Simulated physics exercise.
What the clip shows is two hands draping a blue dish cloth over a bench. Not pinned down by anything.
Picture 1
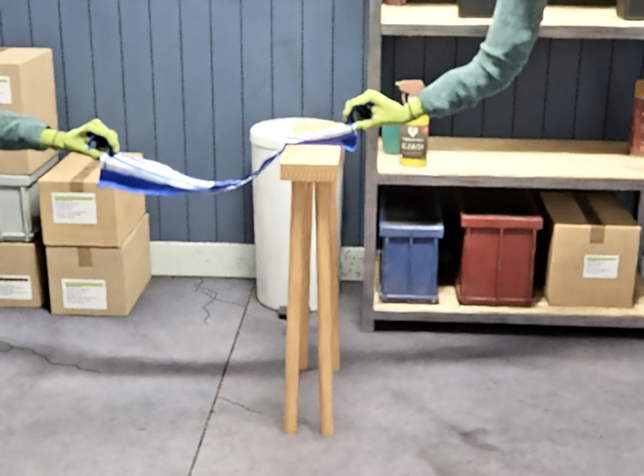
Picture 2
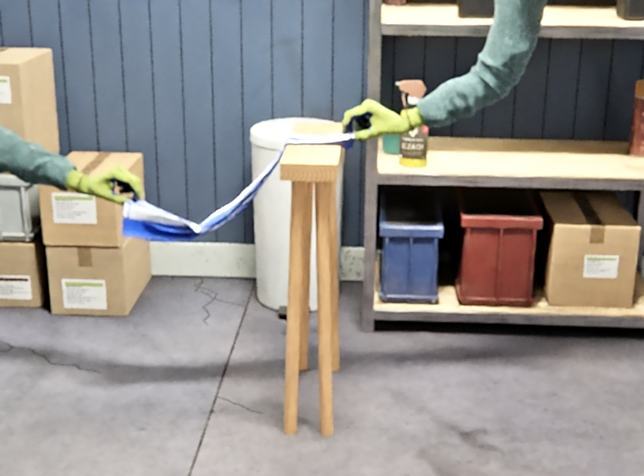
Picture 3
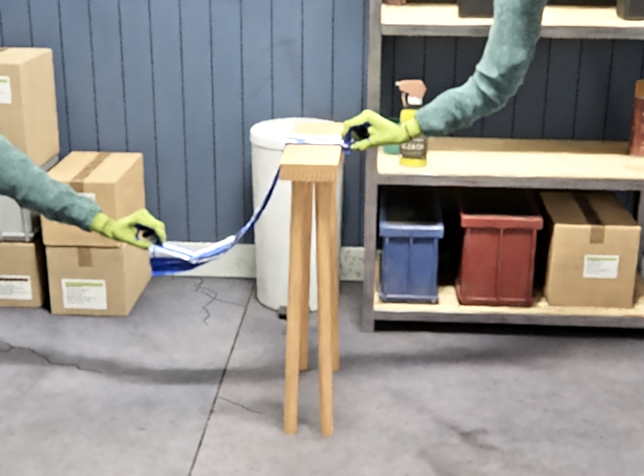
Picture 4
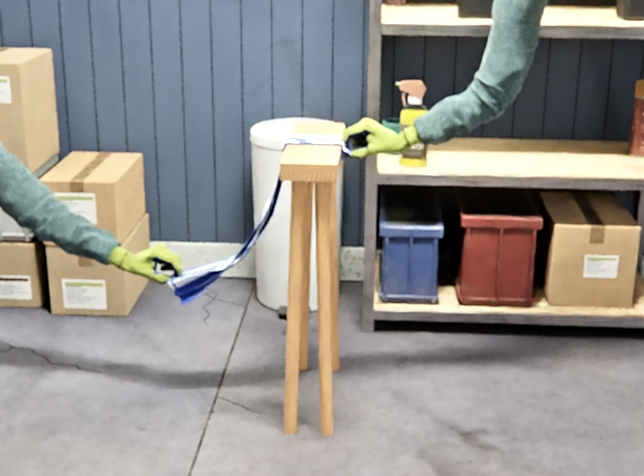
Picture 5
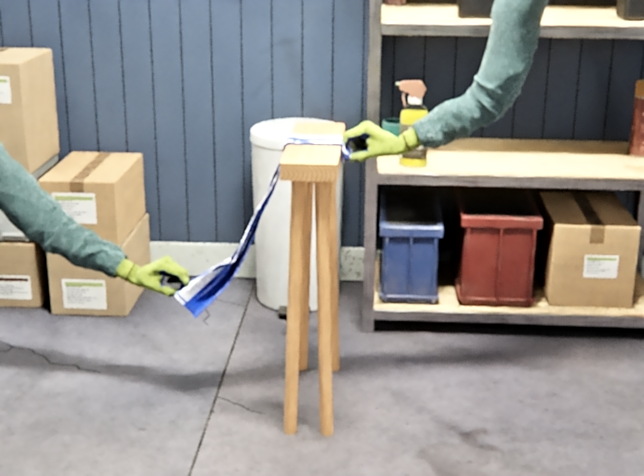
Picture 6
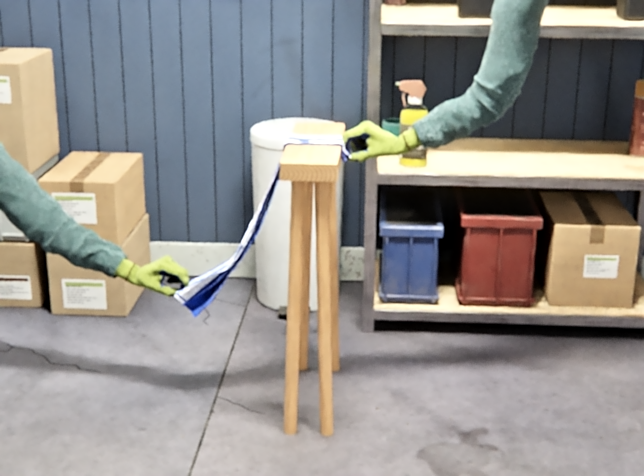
A blue and white cloth, held at each end by gloved hands, was draped over a tall wooden bench as the left hand moved down and inward and the right hand shifted slightly.
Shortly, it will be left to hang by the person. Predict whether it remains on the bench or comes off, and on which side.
Gone to the left.
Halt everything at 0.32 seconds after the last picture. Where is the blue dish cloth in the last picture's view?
Position at that moment: (260, 276).
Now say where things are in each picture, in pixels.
The first picture shows left end (102, 186); right end (350, 150); top of the bench (309, 167).
The second picture shows left end (127, 235); right end (347, 148).
The third picture shows left end (157, 275); right end (344, 152); top of the bench (309, 167).
The fourth picture shows left end (186, 303); right end (342, 155).
The fifth picture shows left end (198, 315); right end (342, 158).
The sixth picture shows left end (198, 314); right end (342, 157); far more of it on the left.
Then, 0.32 s later than the last view, dish cloth clear of the top and falling near (260, 276).
Then, 0.58 s later than the last view, dish cloth in a heap on the floor near (258, 393).
Finally, dish cloth in a heap on the floor near (256, 396). The blue dish cloth drops leftwards.
